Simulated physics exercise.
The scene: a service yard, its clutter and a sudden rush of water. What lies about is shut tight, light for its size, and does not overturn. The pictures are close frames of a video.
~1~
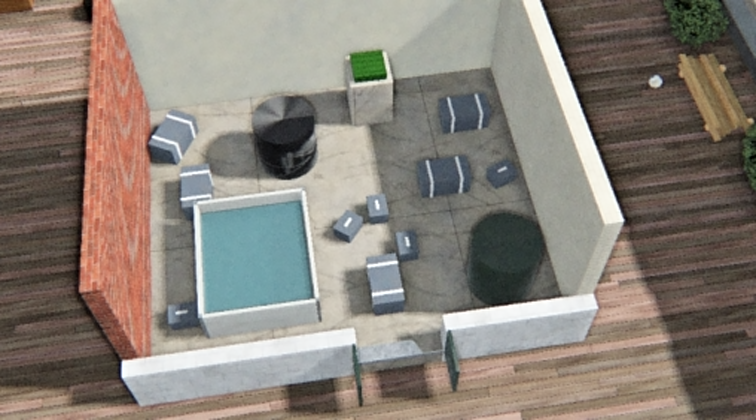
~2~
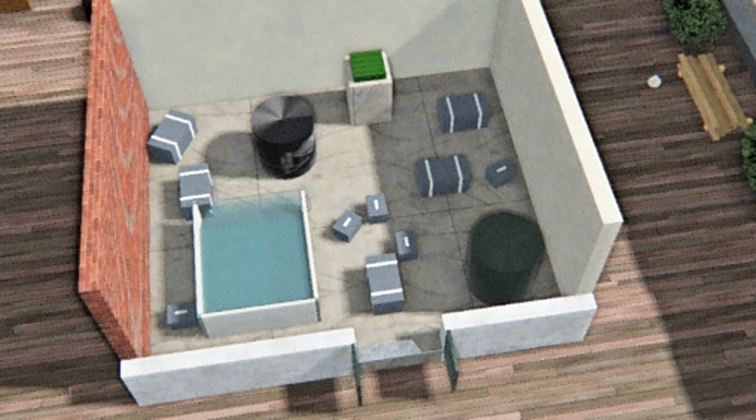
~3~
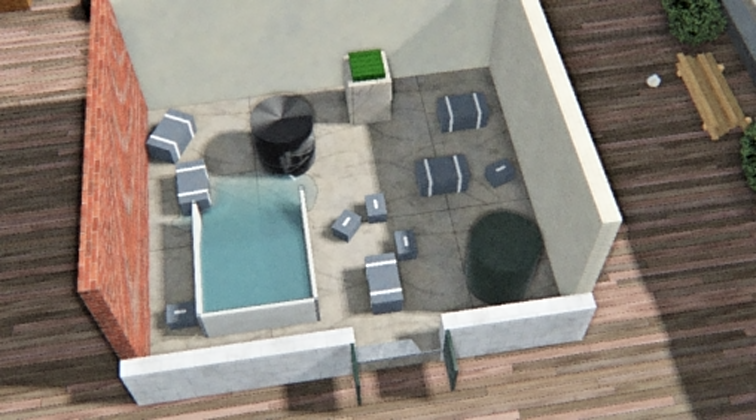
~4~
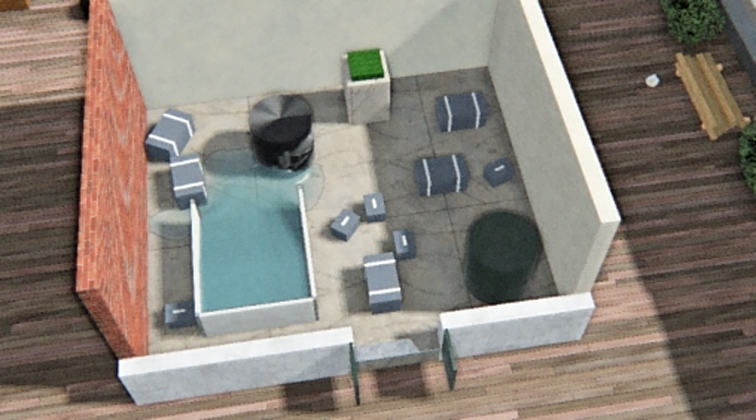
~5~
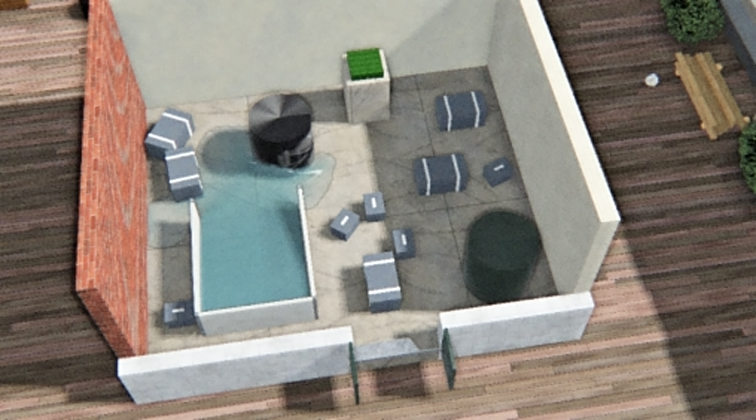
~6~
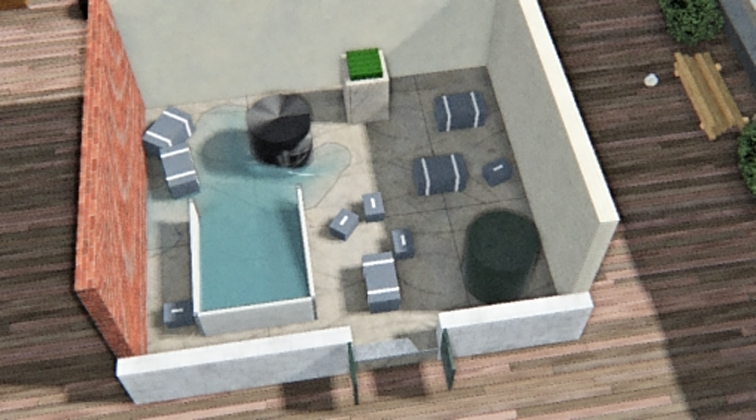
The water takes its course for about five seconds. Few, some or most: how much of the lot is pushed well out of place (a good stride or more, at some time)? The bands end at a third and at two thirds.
Share: Between one and two thirds.
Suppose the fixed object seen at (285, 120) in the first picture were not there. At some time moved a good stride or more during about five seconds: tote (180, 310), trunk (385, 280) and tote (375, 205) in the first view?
One after the other: Shifted that much, short of that, moved that far.
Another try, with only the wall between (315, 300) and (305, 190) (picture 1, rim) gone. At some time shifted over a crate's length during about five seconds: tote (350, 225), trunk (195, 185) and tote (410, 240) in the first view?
In turn: Pushed that far, never so far, that far or more.
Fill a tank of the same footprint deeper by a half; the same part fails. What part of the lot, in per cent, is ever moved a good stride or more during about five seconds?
I make it 90 per cent.
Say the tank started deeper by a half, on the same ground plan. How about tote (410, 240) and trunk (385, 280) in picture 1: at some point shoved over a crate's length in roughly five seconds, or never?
As listed: That far or more, never so far.
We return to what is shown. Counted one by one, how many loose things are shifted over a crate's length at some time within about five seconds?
The number is 4.
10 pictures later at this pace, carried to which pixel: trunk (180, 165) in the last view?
At about (154, 148).
A moment on, 1 of 10 are well off their spots; 0 afloat.
Next, 1 of 10 are well off their spots; 2 afloat.
Later, 3 of 10 are well off their spots; 2 afloat.
In the end, 4 of 10 are well off their spots, and 4 have been at some point; 6 afloat.
